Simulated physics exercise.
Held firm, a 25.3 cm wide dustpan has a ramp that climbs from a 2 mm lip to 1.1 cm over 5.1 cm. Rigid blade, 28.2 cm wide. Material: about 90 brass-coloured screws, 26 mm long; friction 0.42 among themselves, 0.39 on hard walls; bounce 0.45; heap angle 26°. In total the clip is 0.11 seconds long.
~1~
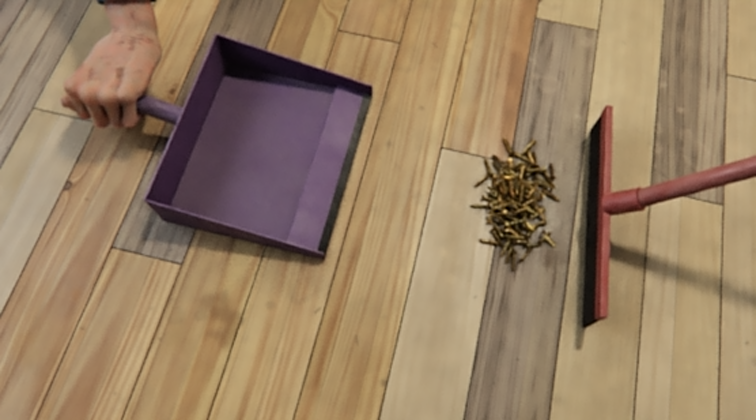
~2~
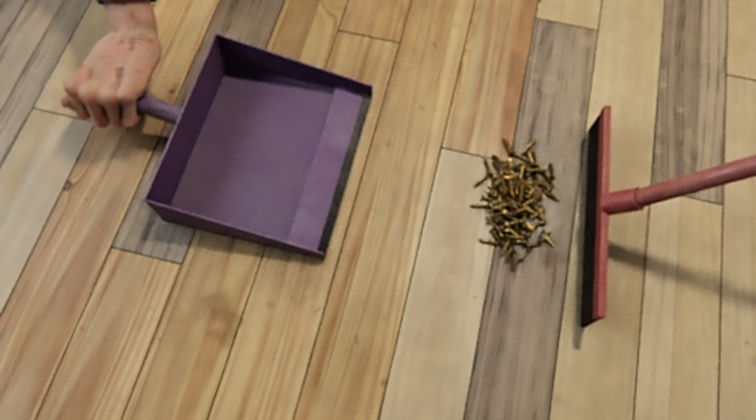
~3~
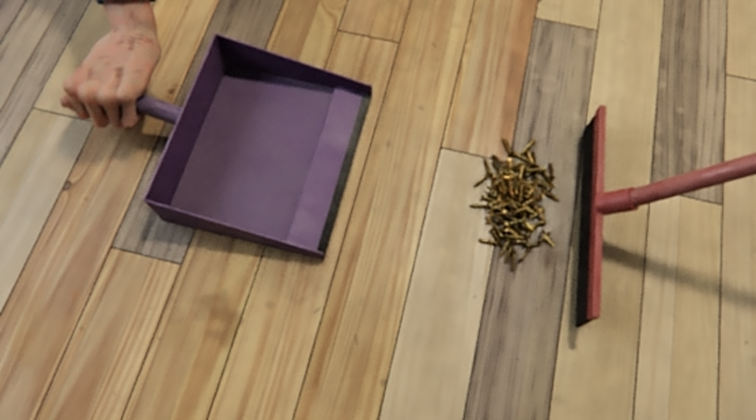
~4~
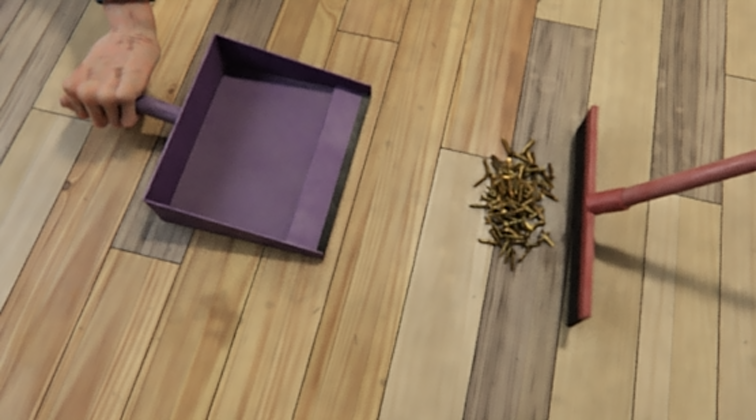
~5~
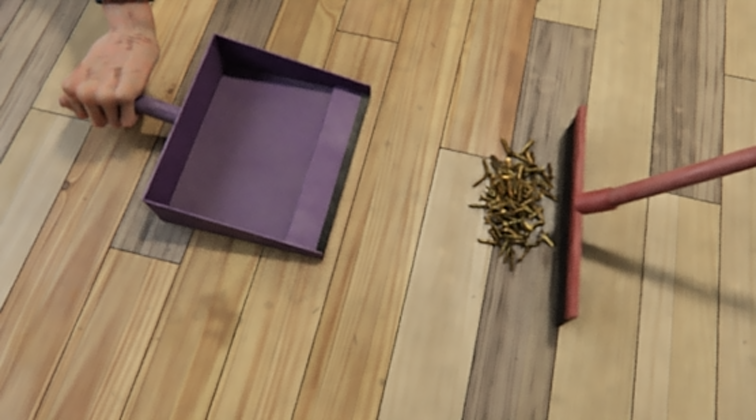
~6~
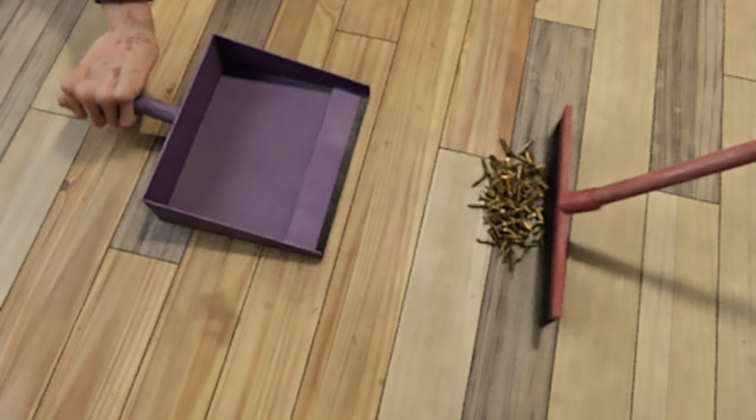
A red-handled blade slides left across the wooden floor to a pile of brass-coloured screws.
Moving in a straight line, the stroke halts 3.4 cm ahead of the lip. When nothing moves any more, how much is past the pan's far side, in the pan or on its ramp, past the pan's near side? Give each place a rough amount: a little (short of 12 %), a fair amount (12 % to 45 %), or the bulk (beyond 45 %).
Far side: A little; pan: A fair amount; near side: A little.
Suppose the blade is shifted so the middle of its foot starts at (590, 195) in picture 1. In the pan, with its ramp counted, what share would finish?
Close to 25 in a hundred.
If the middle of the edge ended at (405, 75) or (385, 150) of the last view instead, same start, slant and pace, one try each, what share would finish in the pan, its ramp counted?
Close to 10 and 25 percent, in that order.
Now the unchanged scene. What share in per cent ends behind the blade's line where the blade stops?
0 %.
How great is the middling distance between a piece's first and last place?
The figure is about 22 cm.
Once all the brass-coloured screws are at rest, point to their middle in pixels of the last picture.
Approximately (347, 189) in the last view.
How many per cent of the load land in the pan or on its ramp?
Around 25 in a hundred.
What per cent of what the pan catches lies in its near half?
Around 80 percent.
Then, 0.15 s after the last picture, middle of the blade 16 cm from the lip; 0 % over the lip, far side 0 %, near side 0 %.
Then, 0.25 s after the last picture, middle of the blade 7 cm from the lip; 0 % over the lip, far side 0 %, near side 0 %.
Then, 0.49 s after the last picture, middle of the blade 4 cm from the lip; 25 % over the lip, far side 0 %, near side 5 %.
In the end, far side 0 %, pan 25 %, near side 5 %, in front of the lip or behind the blade 70 %.
